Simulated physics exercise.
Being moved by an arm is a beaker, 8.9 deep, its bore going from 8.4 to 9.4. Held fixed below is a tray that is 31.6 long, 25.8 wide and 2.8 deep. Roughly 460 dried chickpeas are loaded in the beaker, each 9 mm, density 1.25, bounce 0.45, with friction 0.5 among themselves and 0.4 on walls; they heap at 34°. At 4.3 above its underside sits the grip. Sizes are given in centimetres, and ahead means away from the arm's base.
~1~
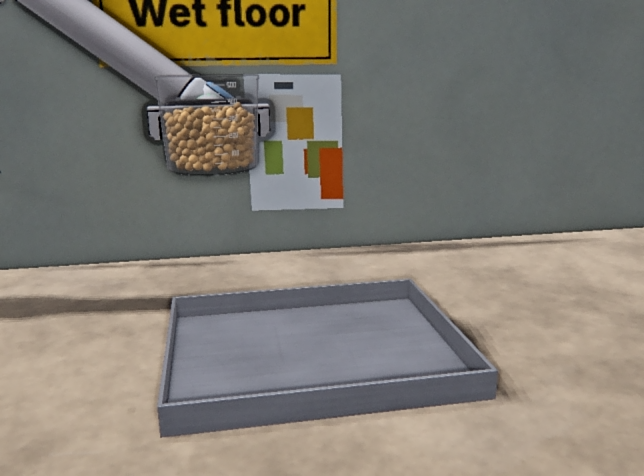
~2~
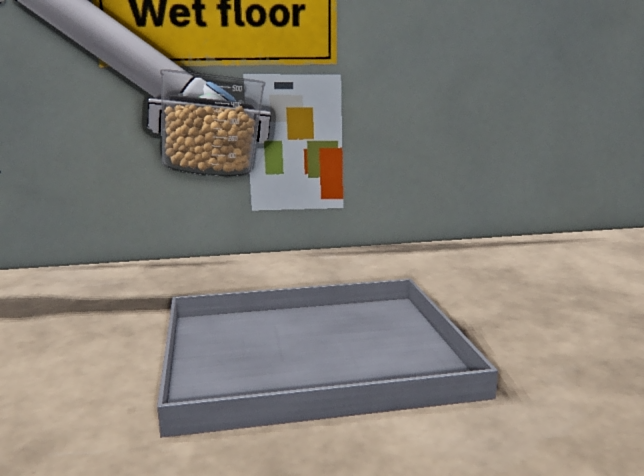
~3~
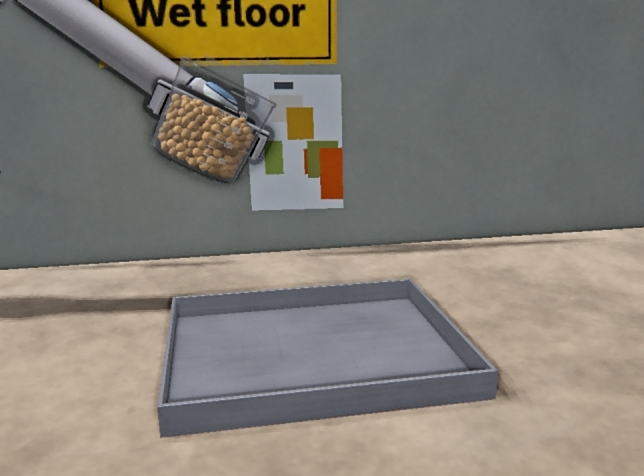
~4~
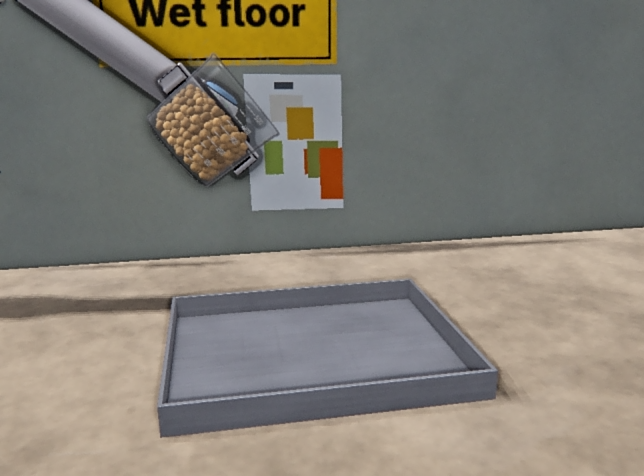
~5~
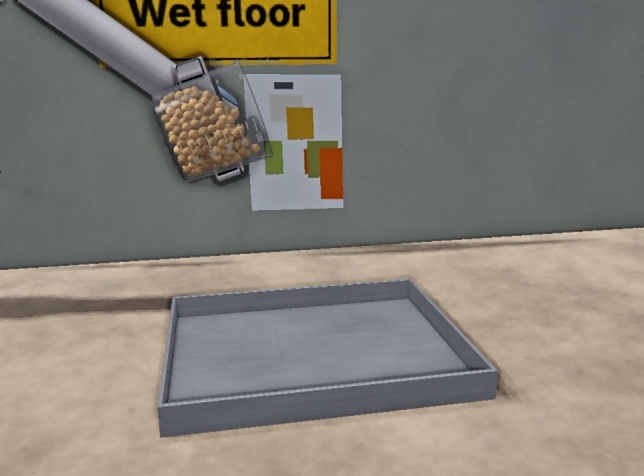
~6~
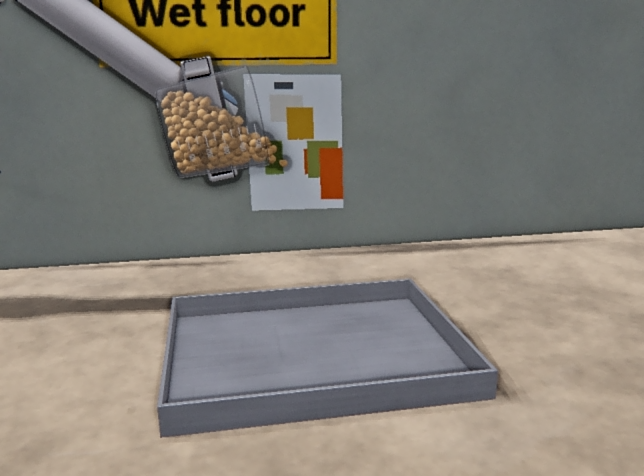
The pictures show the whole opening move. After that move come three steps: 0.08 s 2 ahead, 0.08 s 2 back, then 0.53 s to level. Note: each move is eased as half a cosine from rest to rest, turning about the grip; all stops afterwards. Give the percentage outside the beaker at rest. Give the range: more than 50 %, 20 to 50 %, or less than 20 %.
The range is 20 to 50 %.
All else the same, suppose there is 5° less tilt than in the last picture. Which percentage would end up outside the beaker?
Estimate: Around 25 per cent.
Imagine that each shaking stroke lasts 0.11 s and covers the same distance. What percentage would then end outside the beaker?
Roughly 25 percent then.
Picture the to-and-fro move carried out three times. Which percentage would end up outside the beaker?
Roughly 55 in a hundred.
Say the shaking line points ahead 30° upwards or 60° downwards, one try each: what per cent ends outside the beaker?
35 and 10 %.
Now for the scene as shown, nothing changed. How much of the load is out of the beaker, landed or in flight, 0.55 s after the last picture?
Some 35 per cent.
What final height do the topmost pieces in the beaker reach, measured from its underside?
Around 7.0 centimetres above the underside.
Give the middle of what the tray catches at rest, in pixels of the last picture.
Around pixel (370, 343).
Then, 0.28 s on, tilted 71° forward, highest piece 27 above the table; 331 in the beaker, 27 in the tray, 107 in flight or on a rim.
Then, 0.55 s on, tilted 13° forward, highest piece 30 above the table; 309 in the beaker, 152 in the tray, 4 in flight or on a rim.
Then, 0.89 s on, level, highest piece 29 above the table; 309 in the beaker, 156 in the tray.
Then, 1.94 s on, level, highest piece 29 above the table; 309 in the beaker, 156 in the tray.
In the end, 309 in the beaker, 156 in the tray. That is 34 % outside the beaker.
